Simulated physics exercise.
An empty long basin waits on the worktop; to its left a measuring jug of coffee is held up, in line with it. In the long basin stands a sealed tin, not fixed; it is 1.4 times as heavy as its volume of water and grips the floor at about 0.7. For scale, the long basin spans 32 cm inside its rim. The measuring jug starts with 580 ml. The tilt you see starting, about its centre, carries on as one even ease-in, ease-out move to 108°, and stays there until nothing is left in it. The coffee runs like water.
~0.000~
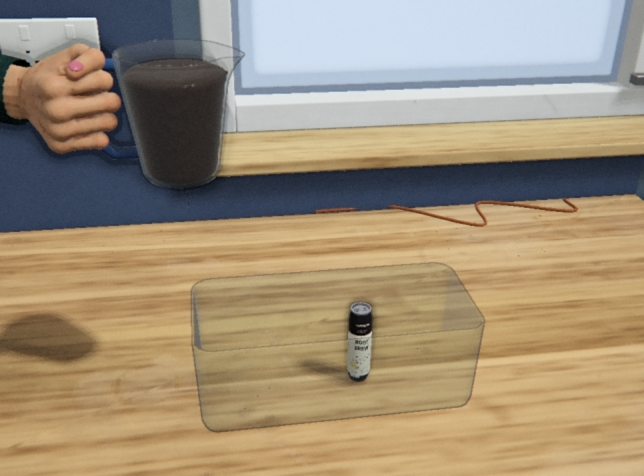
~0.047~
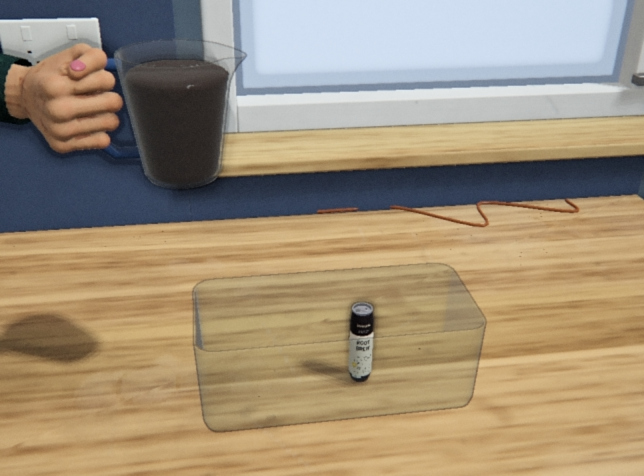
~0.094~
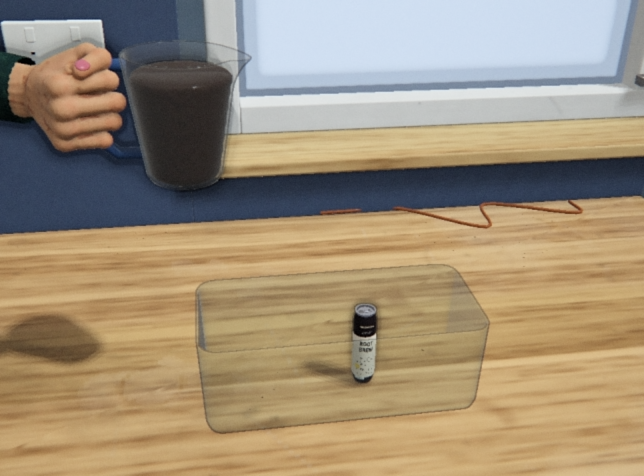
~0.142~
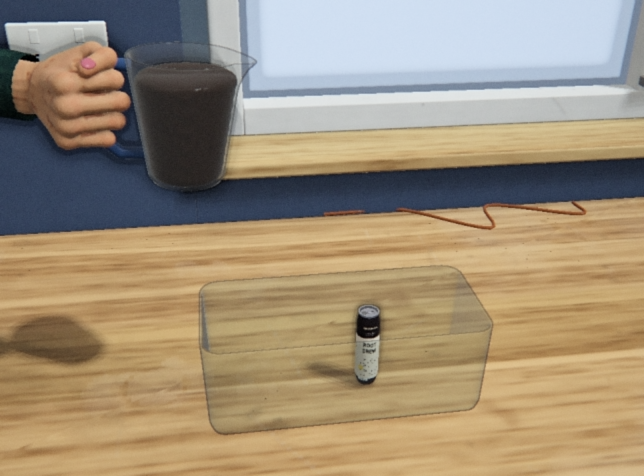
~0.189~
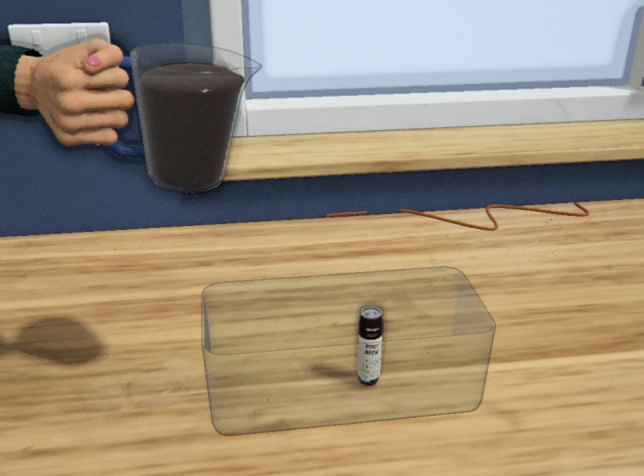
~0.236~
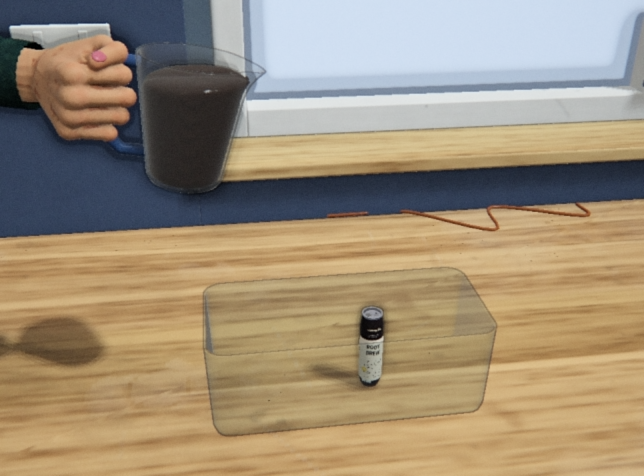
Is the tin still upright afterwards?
It topples.
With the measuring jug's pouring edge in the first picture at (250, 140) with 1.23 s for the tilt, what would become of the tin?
Then it stays up.
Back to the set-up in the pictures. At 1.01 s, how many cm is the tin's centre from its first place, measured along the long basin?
Some 3 cm.
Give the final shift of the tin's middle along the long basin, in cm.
About 7.5 cm.
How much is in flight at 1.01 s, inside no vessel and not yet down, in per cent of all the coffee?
About 30 per cent.
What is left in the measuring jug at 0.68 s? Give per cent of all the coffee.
Near 78 in a hundred.
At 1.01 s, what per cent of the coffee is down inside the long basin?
Near 48 in a hundred.
By 0.68 s the tilt is 63° and 78 per cent is still to pour; the tin stands where it began.
By 1.01 s the tilt is 100° and 22 per cent is still to pour; the tin leans 7°.
By 1.36 s the tilt is 108° and 0 per cent is still to pour; the tin lies on its side.
By 1.73 s the tilt is 108° and 0 per cent is still to pour; the tin lies on its side.
At rest the tin lies on its side.
